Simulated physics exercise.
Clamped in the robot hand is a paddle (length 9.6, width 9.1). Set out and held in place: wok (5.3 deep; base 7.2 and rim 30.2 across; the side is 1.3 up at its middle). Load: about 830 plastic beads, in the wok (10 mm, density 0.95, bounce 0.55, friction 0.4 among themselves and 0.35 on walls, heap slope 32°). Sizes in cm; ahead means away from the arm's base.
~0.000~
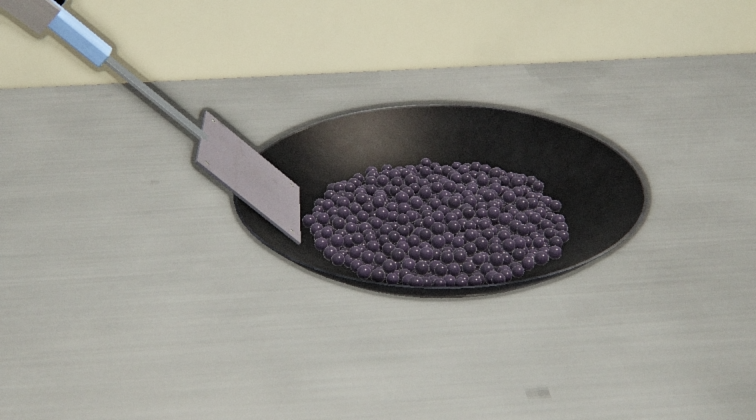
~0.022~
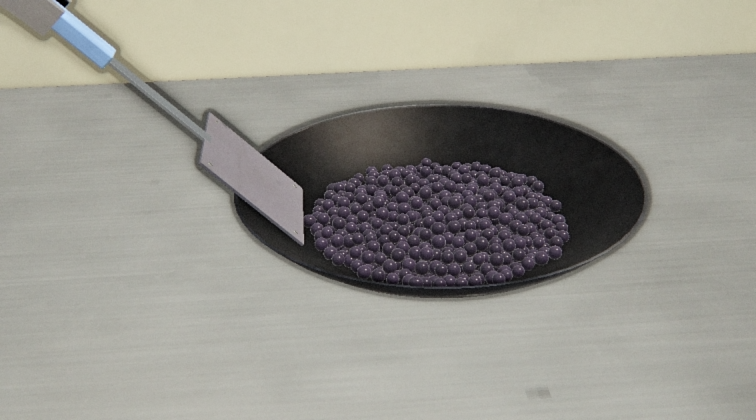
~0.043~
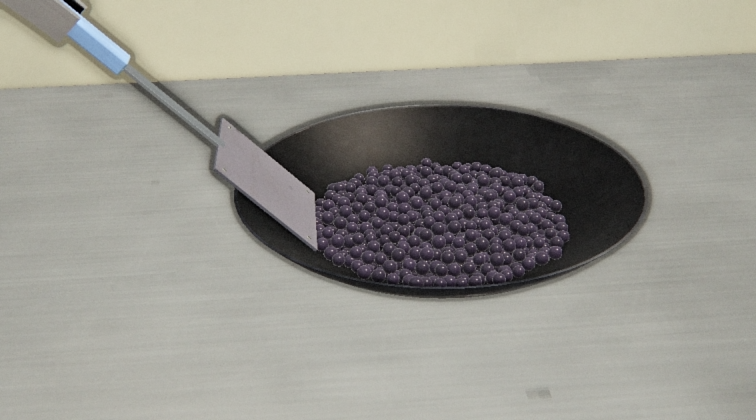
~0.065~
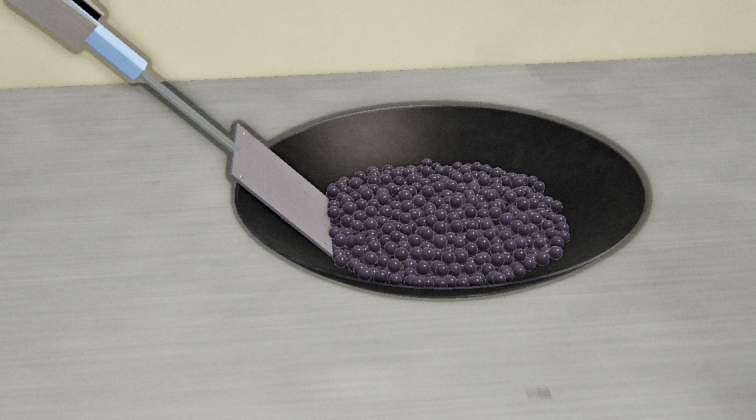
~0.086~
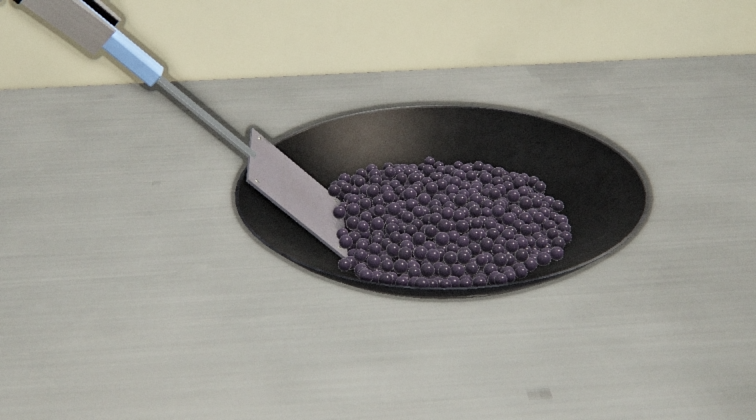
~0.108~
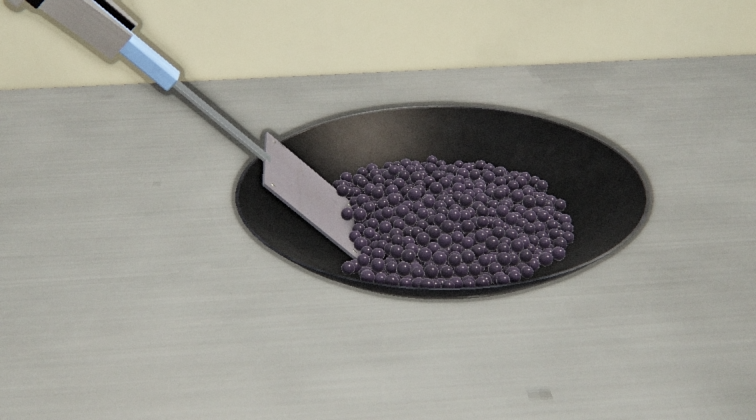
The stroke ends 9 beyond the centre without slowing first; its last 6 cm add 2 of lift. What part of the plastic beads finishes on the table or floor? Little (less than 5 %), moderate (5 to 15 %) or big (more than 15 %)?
Answer: Moderate; 5 to 15 % of the plastic beads finish on the table or floor.
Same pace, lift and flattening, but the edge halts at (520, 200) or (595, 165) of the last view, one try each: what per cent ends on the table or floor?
About 0 and 30 per cent.
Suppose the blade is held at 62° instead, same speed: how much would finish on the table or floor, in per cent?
Then about 10 per cent.
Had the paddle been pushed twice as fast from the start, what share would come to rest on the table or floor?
In that case some 30 per cent.
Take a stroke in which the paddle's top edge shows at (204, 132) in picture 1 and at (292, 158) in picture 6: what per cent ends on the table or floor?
About 15 per cent.
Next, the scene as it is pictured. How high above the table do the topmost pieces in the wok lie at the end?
Roughly 7.0 cm.
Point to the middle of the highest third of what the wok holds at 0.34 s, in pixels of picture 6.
Around (561, 185).
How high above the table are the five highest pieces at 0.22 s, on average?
Roughly 5 cm.
After 0.22 s, sloping 46°, highest piece 5 above the table; 828 in the wok.
After 0.34 s, sloping 46°, highest piece 6 above the table; 828 in the wok.
After 0.60 s, sloping 46°, highest piece 7 above the table; 764 in the wok, 57 on the table or floor, 7 on the blade or in flight.
After 1.65 s, sloping 46°, highest piece 7 above the table; 762 in the wok, 66 on the table or floor.
At rest, 762 in the wok, 66 on the table or floor. That is 8 % on the table or floor.
